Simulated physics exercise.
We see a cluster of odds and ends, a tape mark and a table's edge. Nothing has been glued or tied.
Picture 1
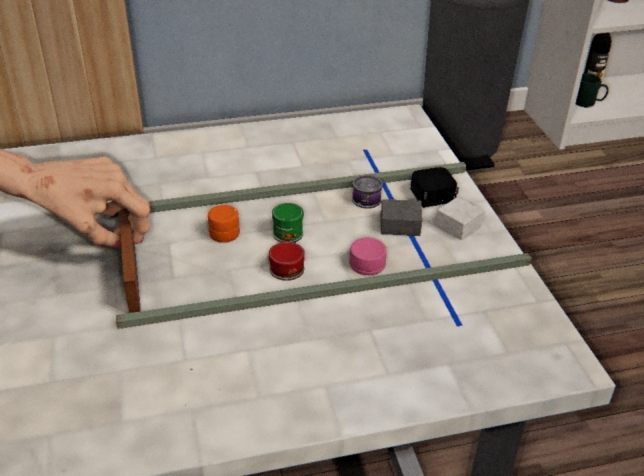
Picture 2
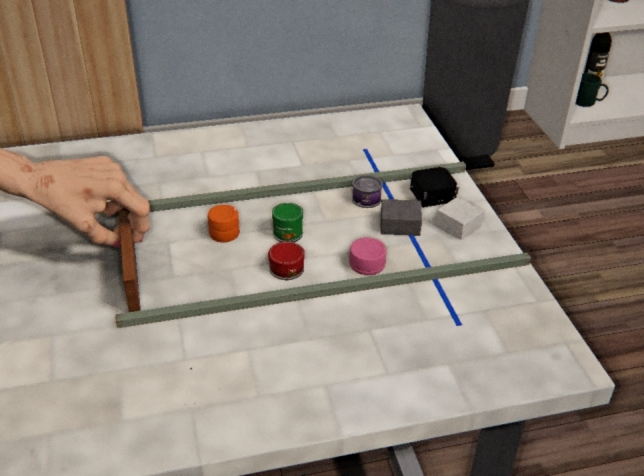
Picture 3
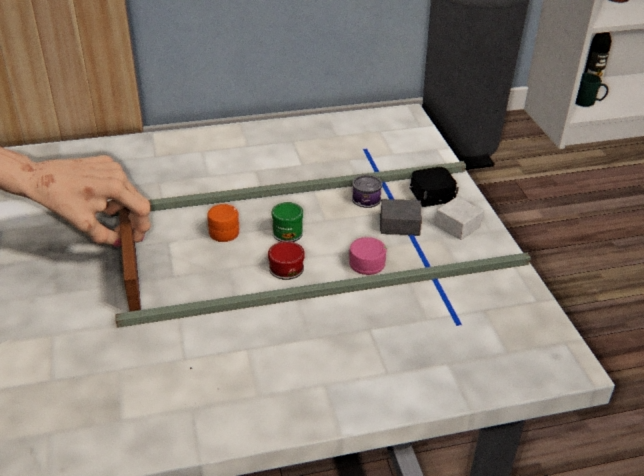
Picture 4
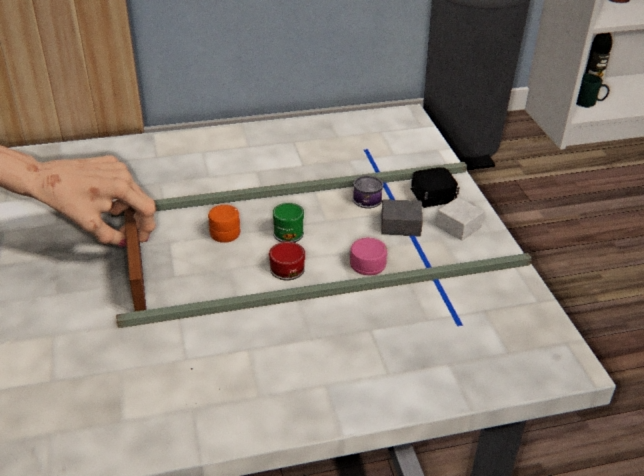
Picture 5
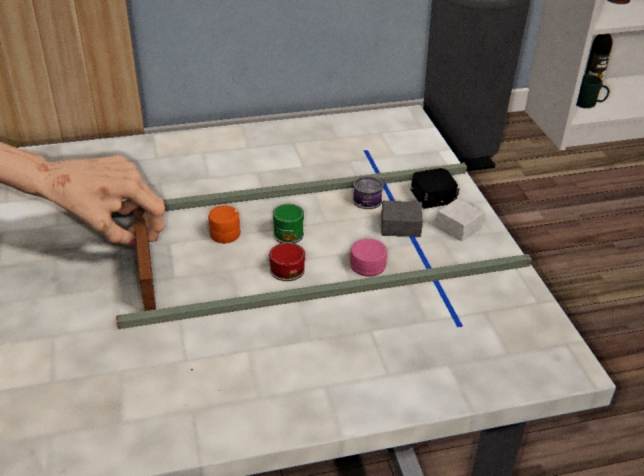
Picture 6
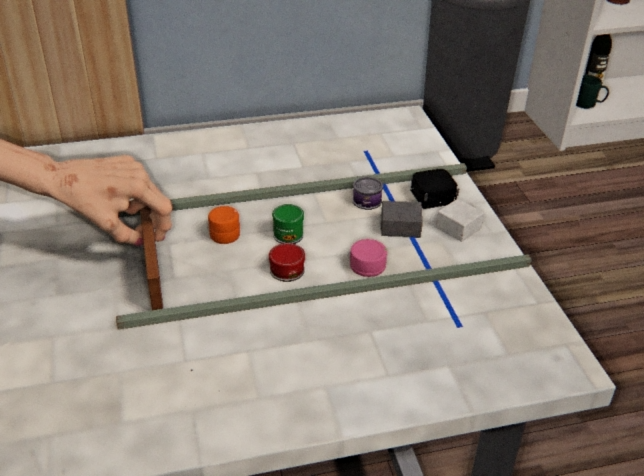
On a marble-patterned table, a hand slides a brown board slightly right between two rails.
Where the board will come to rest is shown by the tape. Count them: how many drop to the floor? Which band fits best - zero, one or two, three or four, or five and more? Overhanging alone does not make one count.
Most likely not a single one will drop off.
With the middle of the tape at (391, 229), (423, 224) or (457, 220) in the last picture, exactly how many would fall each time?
Per try: 0; 1; 3.
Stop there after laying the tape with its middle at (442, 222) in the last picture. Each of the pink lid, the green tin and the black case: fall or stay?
As for the pink lid, it keeps its spot; the green tin keeps its spot; the black case keeps its spot.
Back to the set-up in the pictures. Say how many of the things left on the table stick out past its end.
My count gives 1.
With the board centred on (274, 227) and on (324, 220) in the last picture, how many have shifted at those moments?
I get 3 at the one place and 4 at the other.
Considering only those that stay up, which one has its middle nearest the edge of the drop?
Closest in the end is the white block.
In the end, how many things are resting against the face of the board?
It ends up touching 4.
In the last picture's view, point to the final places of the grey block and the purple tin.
Looks like one lands around (452, 210), and the other around (403, 185).
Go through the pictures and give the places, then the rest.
The first frame shows white block (460, 219); black case (434, 187); grey block (401, 218); board (128, 245); tape (406, 225).
The second frame shows black case (433, 187); red pot (287, 261).
The third frame shows grey block (401, 217); pink lid (368, 256).
The fourth frame shows white block (460, 218); board (133, 244).
The fifth frame shows black case (434, 189); orange lid (225, 225).
The sixth frame shows white block (460, 220); black case (434, 189); grey block (401, 219); board (150, 243); tape (406, 226).
Early on, none off yet; white block at rest near (460, 220); black case at rest near (434, 189); grey block at rest near (401, 219).
A while later, none off yet; white block moving near (465, 219); black case at rest near (434, 189); grey block travelled a little near (421, 216).
Finally, the number that fall off is zero.
